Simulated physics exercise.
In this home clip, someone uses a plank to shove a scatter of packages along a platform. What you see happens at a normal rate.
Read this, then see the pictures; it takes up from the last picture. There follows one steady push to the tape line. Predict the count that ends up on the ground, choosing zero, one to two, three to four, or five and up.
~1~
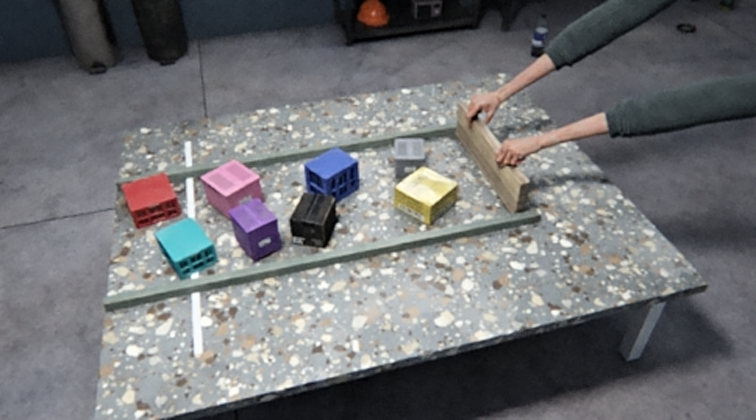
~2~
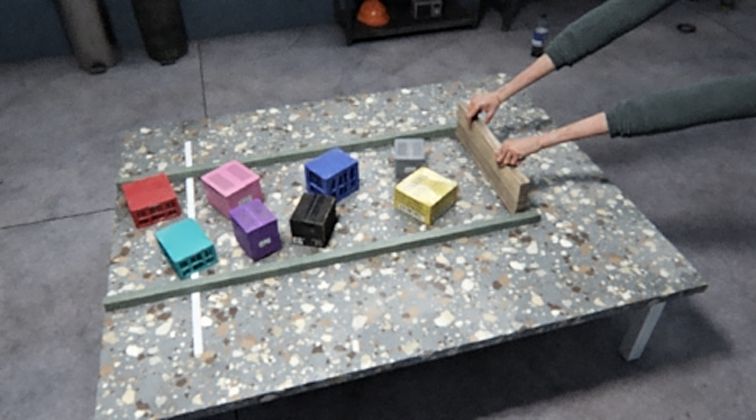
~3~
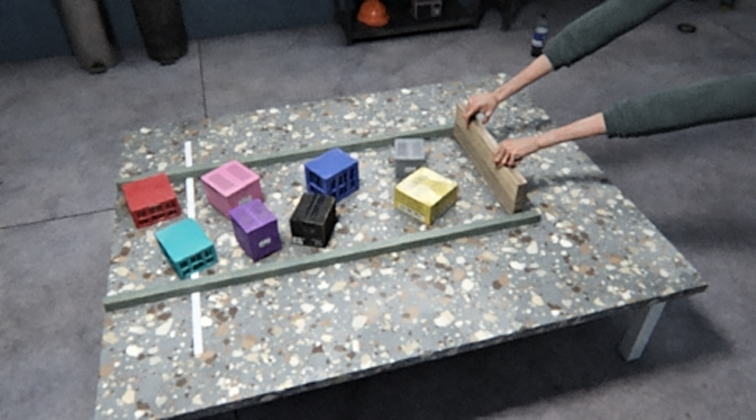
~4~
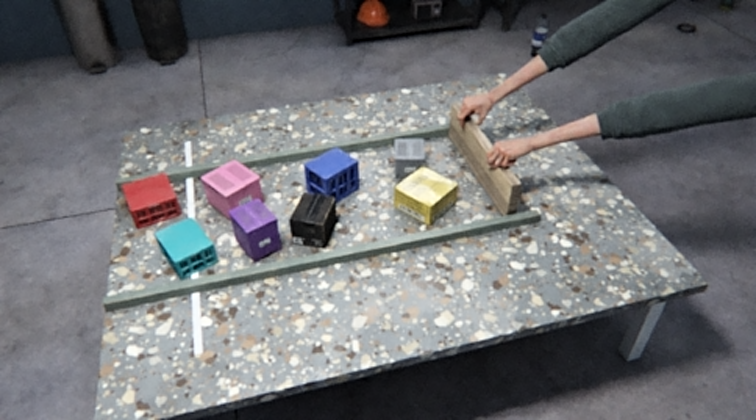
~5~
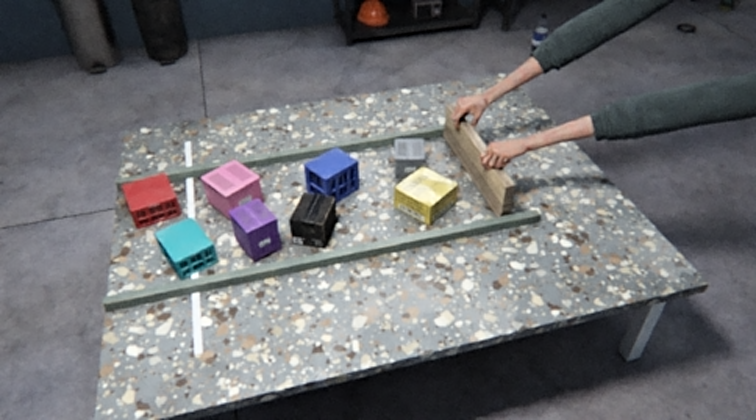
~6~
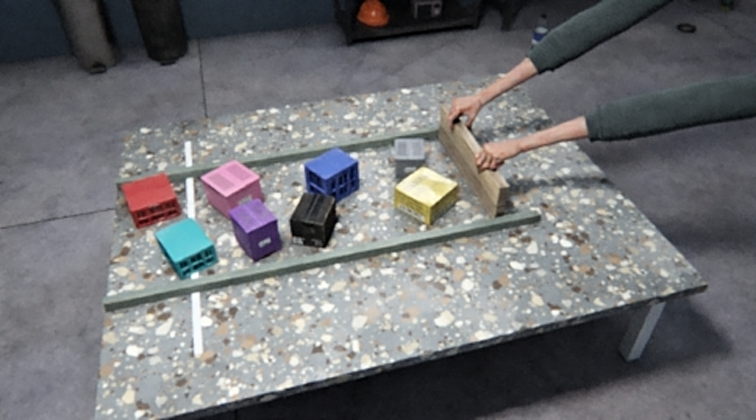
In the end, the drop-off count sits at three or a four.
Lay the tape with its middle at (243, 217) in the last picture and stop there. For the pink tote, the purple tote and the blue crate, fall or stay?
I'd say the pink tote stays aboard, the purple tote stays aboard and the blue crate stays aboard.
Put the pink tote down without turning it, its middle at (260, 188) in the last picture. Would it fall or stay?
From that spot it ends up off.
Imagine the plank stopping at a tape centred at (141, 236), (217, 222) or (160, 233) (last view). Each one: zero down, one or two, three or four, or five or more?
Going through the places as listed, I'd say five or more, then one or two, then at least five.
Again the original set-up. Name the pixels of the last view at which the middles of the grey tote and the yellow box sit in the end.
I'd put one at around (173, 203) and the other at around (165, 234).
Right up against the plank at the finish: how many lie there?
At rest, 2 are in contact.
Soon after, none off yet; red crate at rest near (152, 200); turquoise crate at rest near (187, 248); pink tote at rest near (233, 191).
In the end, the number that fall off is three or four; gone, purple tote, pink tote, turquoise crate and red crate.
